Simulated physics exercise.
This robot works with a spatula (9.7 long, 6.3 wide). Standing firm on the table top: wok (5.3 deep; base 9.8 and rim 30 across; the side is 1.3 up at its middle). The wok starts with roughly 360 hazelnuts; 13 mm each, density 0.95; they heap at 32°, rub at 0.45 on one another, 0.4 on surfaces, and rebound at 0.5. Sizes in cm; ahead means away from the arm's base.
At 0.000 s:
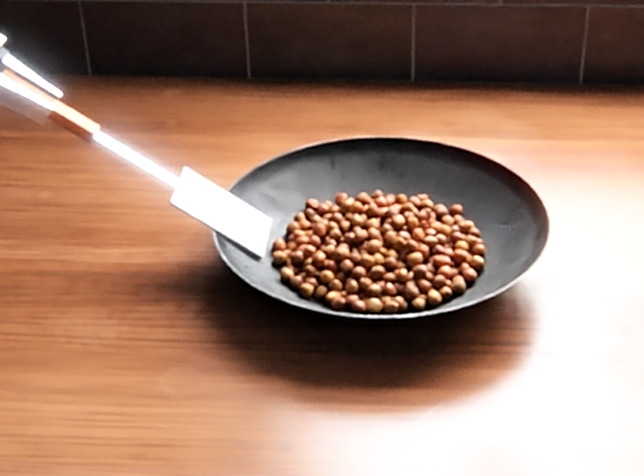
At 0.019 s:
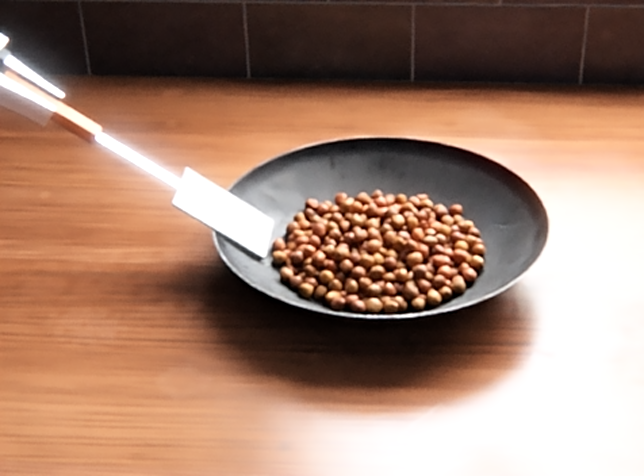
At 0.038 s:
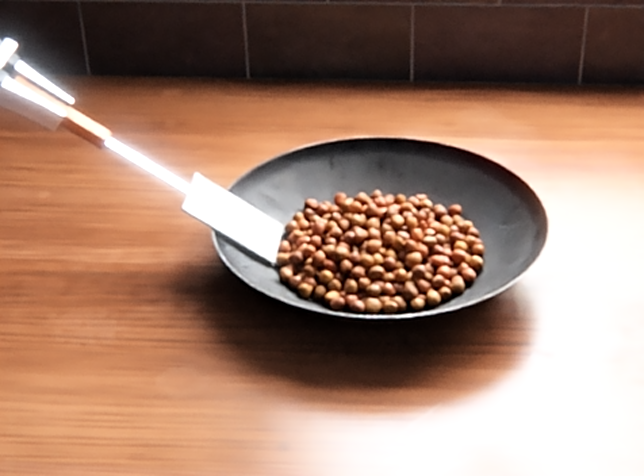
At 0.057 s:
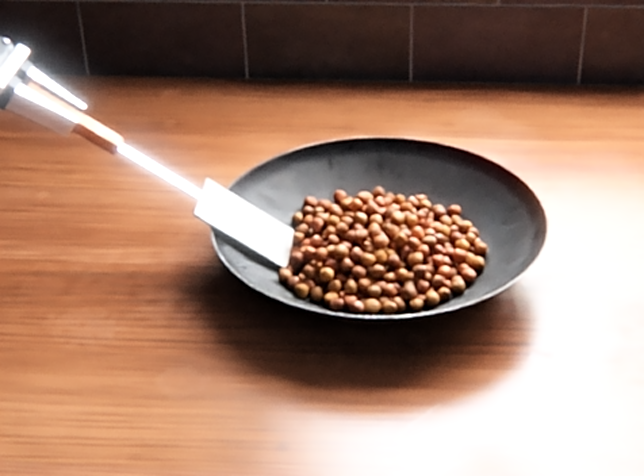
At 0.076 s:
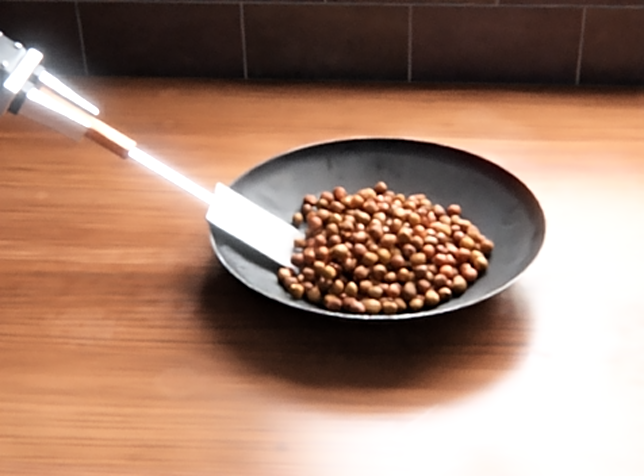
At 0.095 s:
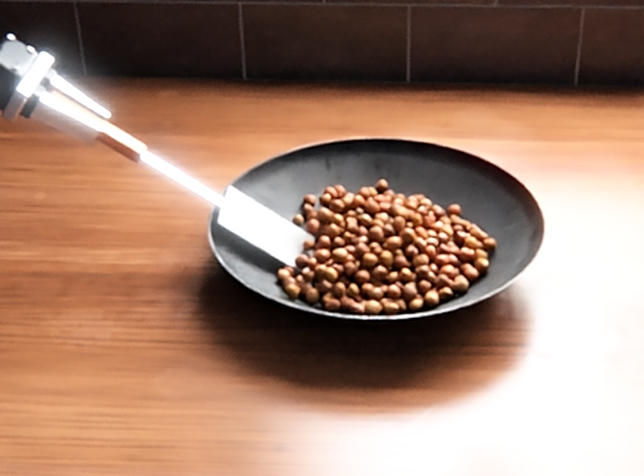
A black wok holding a heap of reddish-brown hazelnuts sits on a glossy wooden table top before dark tiles, seen from slightly above. A pale spatula with an orange-brown section on its handle slants in from the left, held by a robot arm partly in view. The spatula slides a short way rightward and down into the nuts, nudging the heap slightly right, while the view stays nearly still.
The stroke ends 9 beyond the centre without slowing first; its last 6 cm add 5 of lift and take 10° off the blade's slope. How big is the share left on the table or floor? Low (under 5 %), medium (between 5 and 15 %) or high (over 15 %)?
On the table or floor the share is medium, between 5 and 15 %.
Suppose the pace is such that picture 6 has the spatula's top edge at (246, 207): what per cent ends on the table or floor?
Some 10 per cent.
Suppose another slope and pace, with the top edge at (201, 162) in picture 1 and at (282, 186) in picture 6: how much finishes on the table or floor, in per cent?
Some 15 per cent.
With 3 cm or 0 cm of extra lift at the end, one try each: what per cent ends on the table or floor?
Some 5 and 0 per cent.
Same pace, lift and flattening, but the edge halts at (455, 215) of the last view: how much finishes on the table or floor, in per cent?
About 0 per cent.
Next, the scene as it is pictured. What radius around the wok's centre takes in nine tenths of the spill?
Some 45 cm.
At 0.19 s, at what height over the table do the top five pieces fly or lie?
About 4 cm.
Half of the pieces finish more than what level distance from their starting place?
Some 4 cm.
By 0.19 s, sloping 35°, highest piece 5 above the table; 357 in the wok.
By 0.28 s, sloping 32°, highest piece 6 above the table; 357 in the wok.
By 0.52 s, sloping 25°, highest piece 6 above the table; 327 in the wok, 26 on the table or floor, 4 on the blade or in flight.
By 1.58 s, sloping 25°, highest piece 5 above the table; 326 in the wok, 31 on the table or floor.
Final count, 326 in the wok, 31 on the table or floor. That is 9 % on the table or floor.
